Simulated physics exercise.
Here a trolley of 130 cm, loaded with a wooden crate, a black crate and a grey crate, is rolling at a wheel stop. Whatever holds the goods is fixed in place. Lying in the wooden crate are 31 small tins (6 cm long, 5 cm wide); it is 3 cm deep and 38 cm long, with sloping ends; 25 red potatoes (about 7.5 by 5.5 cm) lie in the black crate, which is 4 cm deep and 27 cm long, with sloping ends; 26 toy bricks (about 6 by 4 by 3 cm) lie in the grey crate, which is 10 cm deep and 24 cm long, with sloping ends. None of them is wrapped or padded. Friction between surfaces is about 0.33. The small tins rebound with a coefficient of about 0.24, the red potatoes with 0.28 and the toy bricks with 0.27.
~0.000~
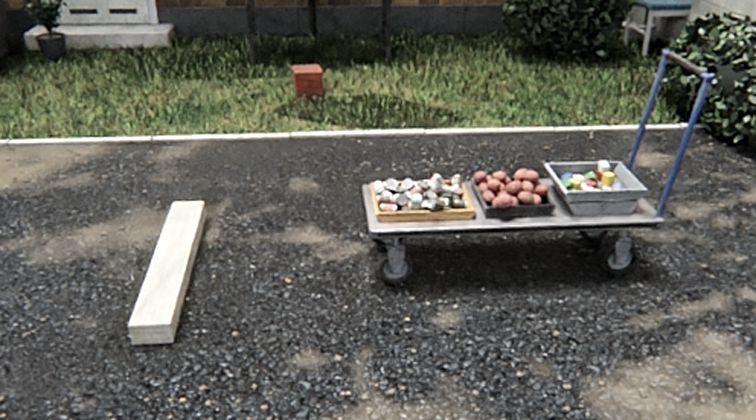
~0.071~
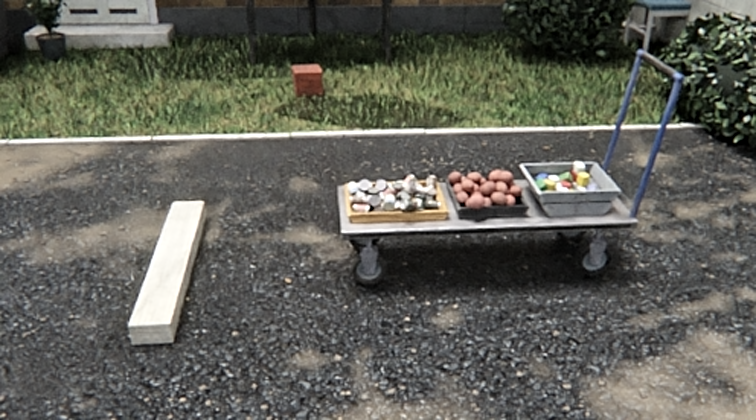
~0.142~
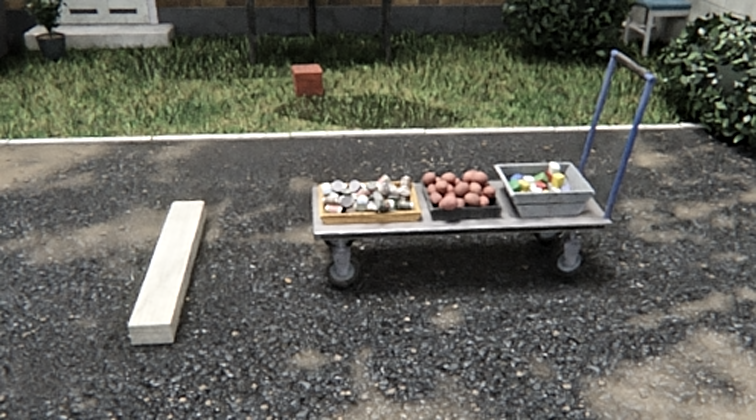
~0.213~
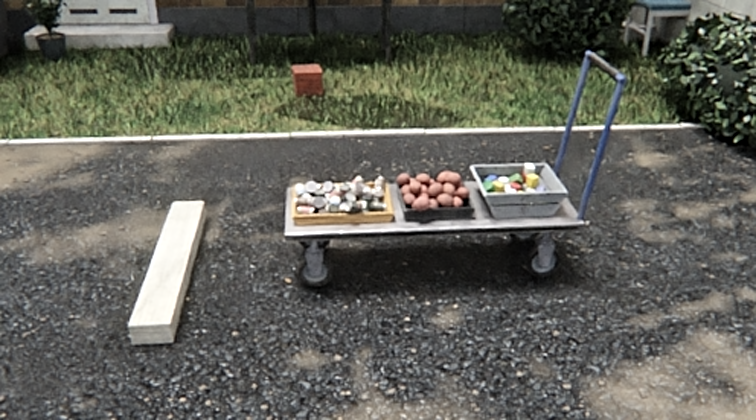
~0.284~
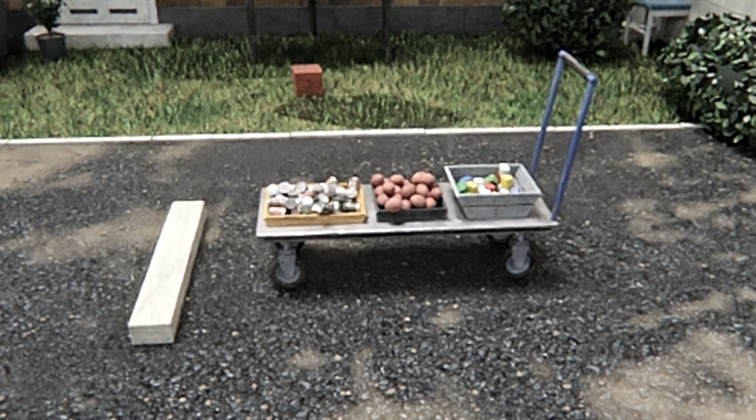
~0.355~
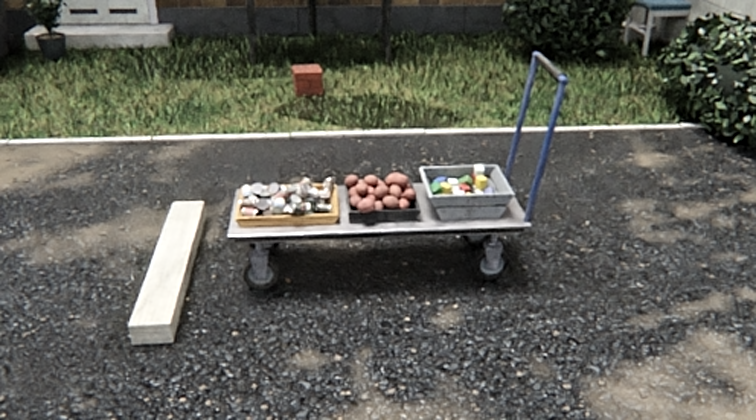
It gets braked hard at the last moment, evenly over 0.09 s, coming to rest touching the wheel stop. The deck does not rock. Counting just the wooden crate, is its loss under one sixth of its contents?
Looks like the escaped portion is a heftier fraction than a sixth.
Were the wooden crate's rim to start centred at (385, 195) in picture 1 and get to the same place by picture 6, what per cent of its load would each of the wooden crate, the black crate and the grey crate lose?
Under that change it'd be wooden crate at 20, black crate at 10 and grey crate at 0 percent.
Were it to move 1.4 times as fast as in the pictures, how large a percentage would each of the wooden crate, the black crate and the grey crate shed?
In that case the wooden crate sheds 50 per cent, the black crate 40 per cent and the grey crate 0 per cent.
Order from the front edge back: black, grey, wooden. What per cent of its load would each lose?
With that order the wooden crate sheds 20 per cent of its load, the black crate 20 per cent, and the grey crate 0 per cent.
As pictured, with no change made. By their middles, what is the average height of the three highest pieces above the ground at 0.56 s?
I'd guess about 42 cm.
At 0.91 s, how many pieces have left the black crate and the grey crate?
Estimate at that time - black crate 5, grey crate 0, give or take.
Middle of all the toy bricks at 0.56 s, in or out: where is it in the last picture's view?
I'd put the middle close to (401, 196).
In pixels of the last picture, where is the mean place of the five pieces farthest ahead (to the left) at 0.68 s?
I'd say near (172, 197).
After 0.46 s, braking starts.
After 0.56 s, 0 of 31 out of the wooden crate, 2 of 25 out of the black crate and 0 of 26 out of the grey crate.
After 0.68 s, 3 of 31 out of the wooden crate, 3 of 25 out of the black crate and 0 of 26 out of the grey crate.
After 0.91 s, 6 of 31 out of the wooden crate, 5 of 25 out of the black crate and 0 of 26 out of the grey crate.
Final count (at 1.41 s), 8 of 31 out of the wooden crate, 5 of 25 out of the black crate and 0 of 26 out of the grey crate. Asked share, 8 of 31, 26 per cent.
